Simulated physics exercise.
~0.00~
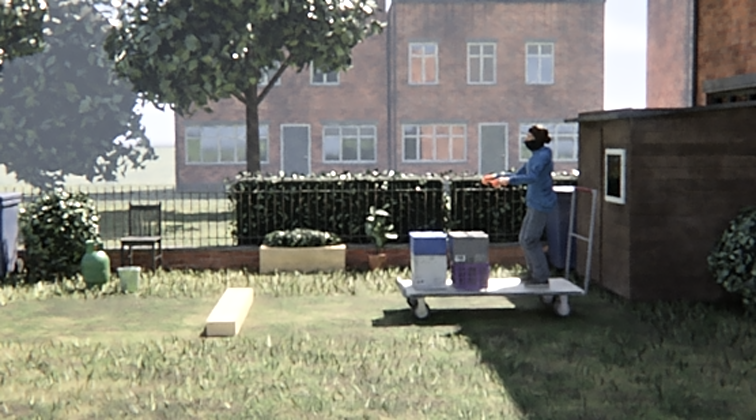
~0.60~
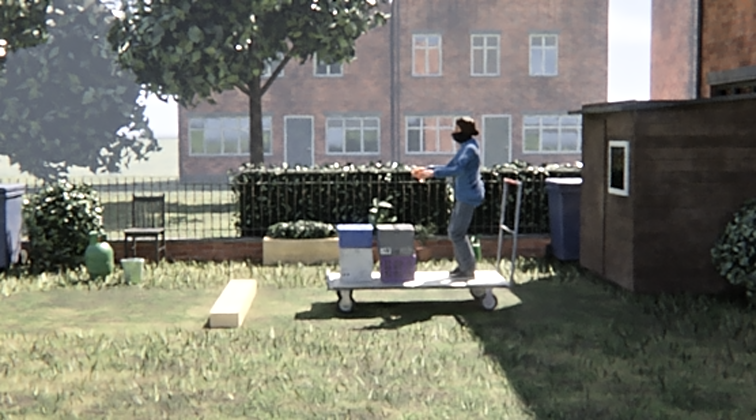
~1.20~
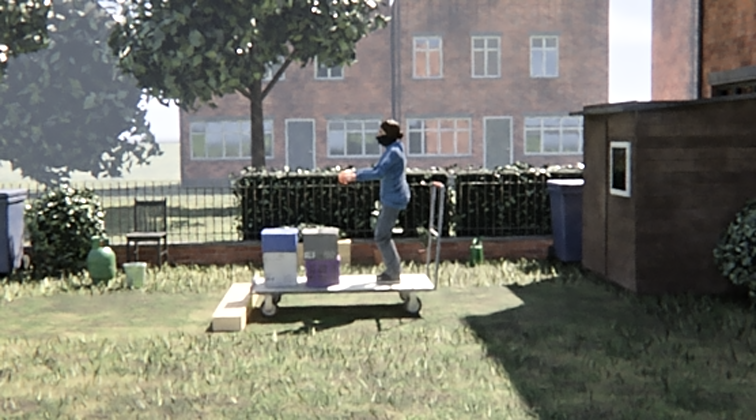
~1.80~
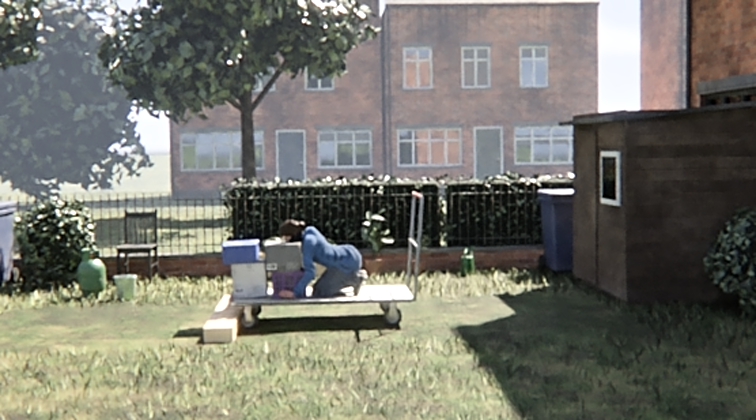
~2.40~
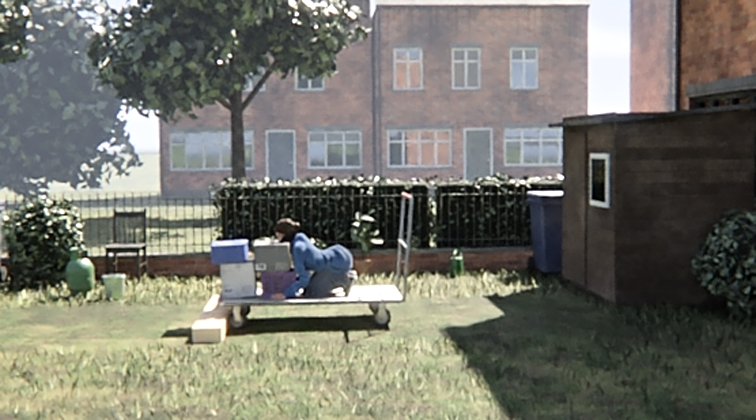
A worker in a blue top stands on a flat white trolley, arms held out toward a small stack of boxes, as it rolls left across a sunlit garden seen from the side. A blue and white pair sits at the front, with a grey box on a purple crate behind. A pale kerb lies ahead on the grass, with a hedge, brick houses and a dark shed beyond. The trolley reaches the kerb and stops, and the worker pitches forward, folding down against the load. The blue tote stays aboard, and the worker ends slumped on the deck behind the boxes.
